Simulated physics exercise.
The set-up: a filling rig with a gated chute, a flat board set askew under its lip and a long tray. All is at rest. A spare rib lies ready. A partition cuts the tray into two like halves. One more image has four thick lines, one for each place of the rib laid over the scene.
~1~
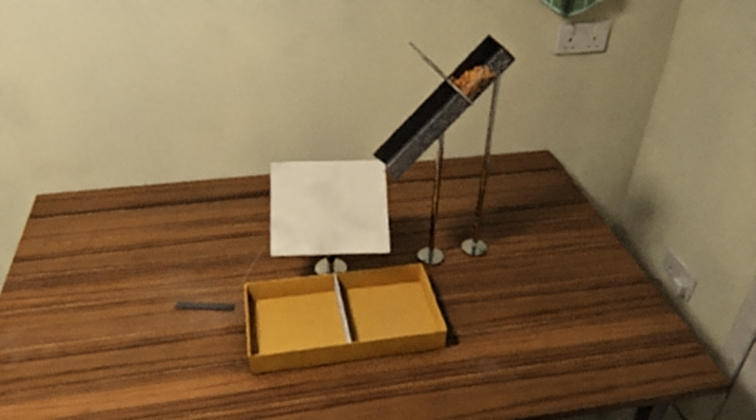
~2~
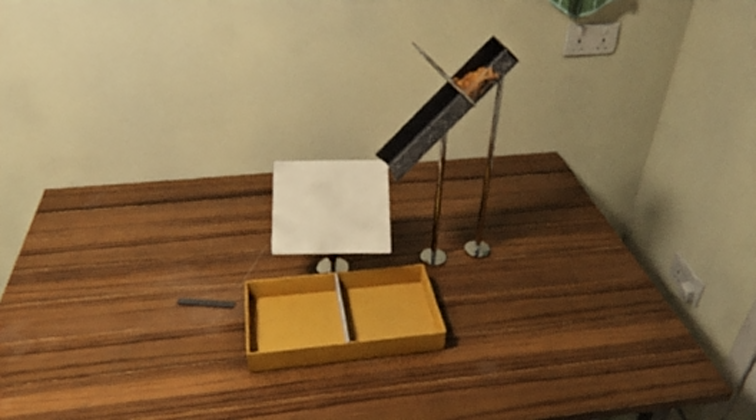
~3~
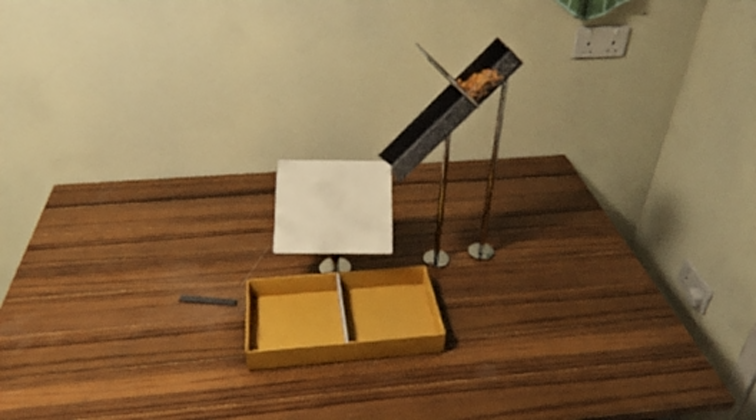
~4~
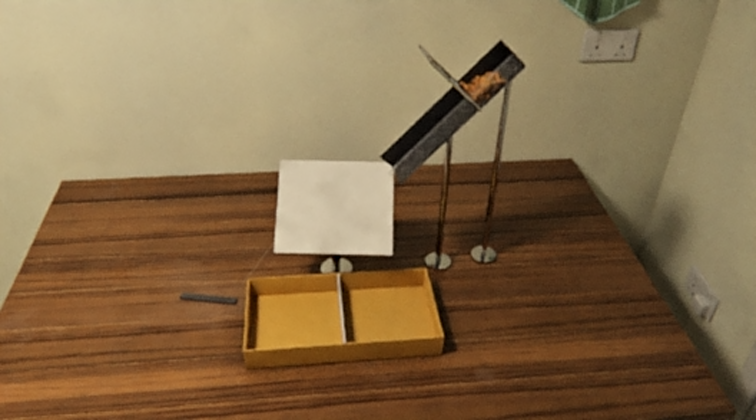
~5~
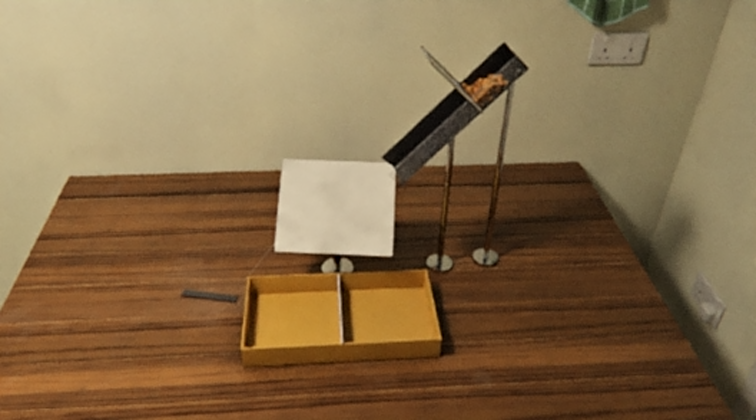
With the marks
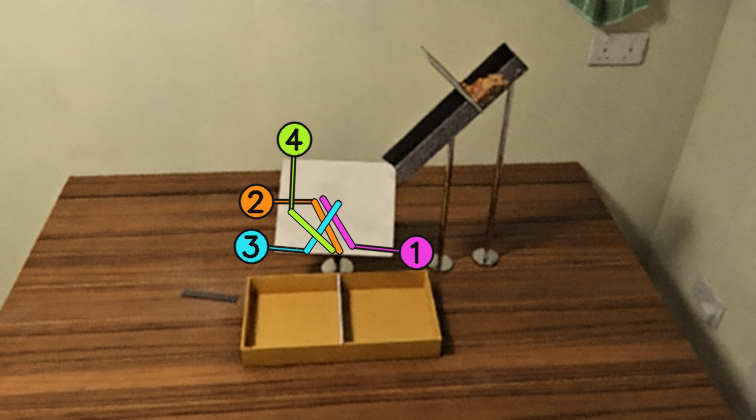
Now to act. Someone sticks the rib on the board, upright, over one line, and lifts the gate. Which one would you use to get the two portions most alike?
4 is best.
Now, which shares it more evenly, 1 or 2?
2 it is.
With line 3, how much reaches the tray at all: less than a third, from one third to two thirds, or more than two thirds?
It is more than two thirds.
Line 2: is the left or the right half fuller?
The right half.
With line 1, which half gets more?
More lands on the right.
On the marked copy, line 1 from (322, 198) to (352, 246); line 2 from (314, 201) to (339, 251); line 3 from (338, 203) to (306, 251); line 4 from (291, 211) to (332, 250).
With 1, of what is caught, a small part in the left half, nearly all in the right.
With 2, of what is caught, about a quarter in the left half, most in the right.
With 3, of what is caught, nearly all in the left half, a small part in the right.
With 4, of what is caught, about two thirds in the left half, about a third in the right.
